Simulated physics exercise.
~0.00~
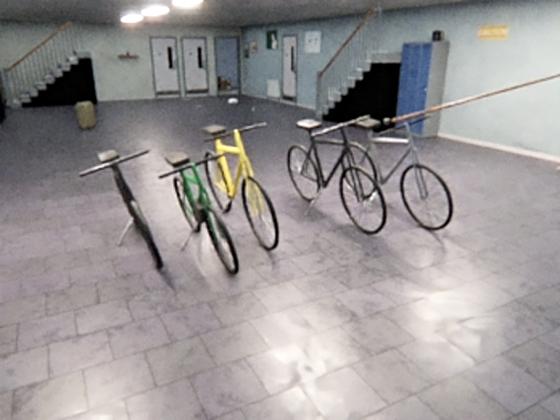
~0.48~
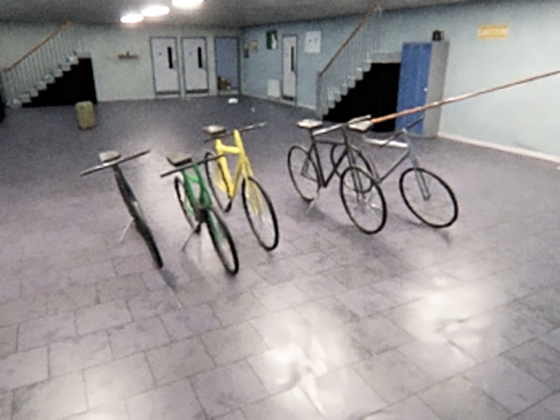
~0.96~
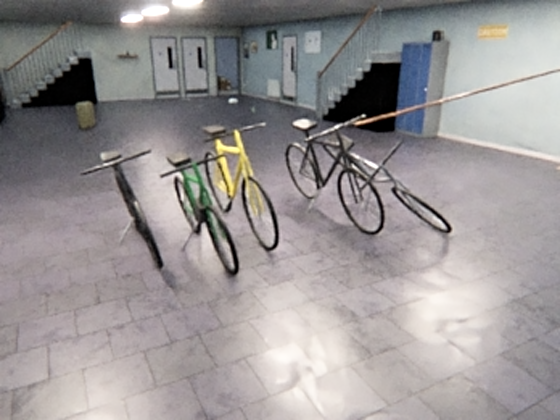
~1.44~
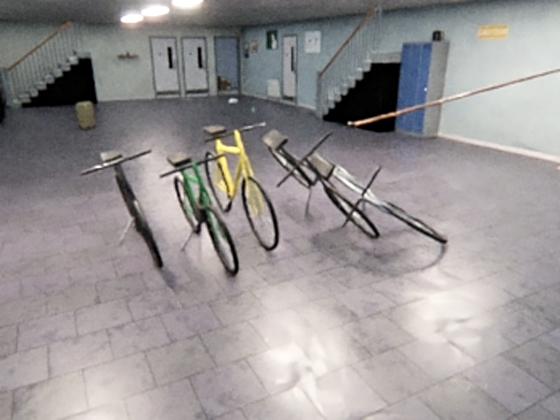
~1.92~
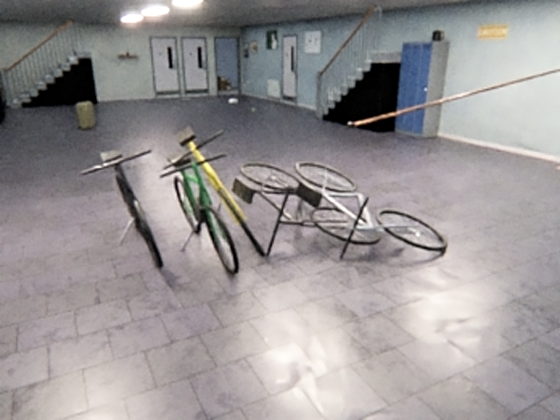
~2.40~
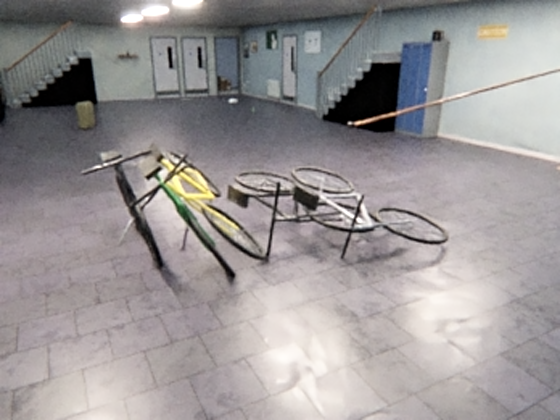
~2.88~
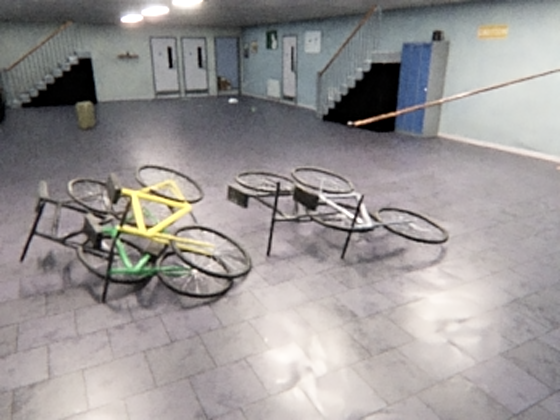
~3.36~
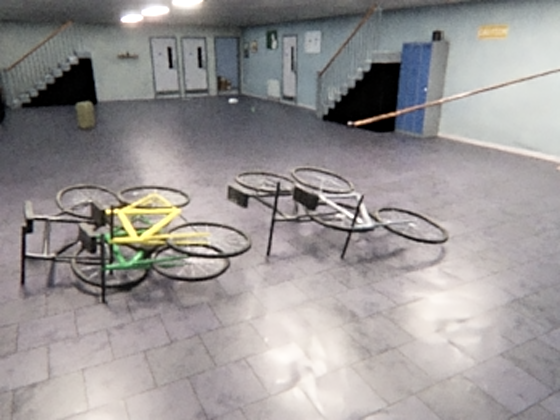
A long wooden pole reaches in from the right over a row of five bicycles on the grey tiled floor of a hall, seen from slightly above, with stairs, doors and a blue locker behind. A green and a yellow bicycle stand toward the left among dark and grey ones. The pole moves left, and the rightmost bicycle tips leftward into its neighbour. That one topples in turn against the yellow bicycle, which falls onto the green one, and both go over with the dark bicycle at the far left. All five end lying on the floor in two tangled heaps.
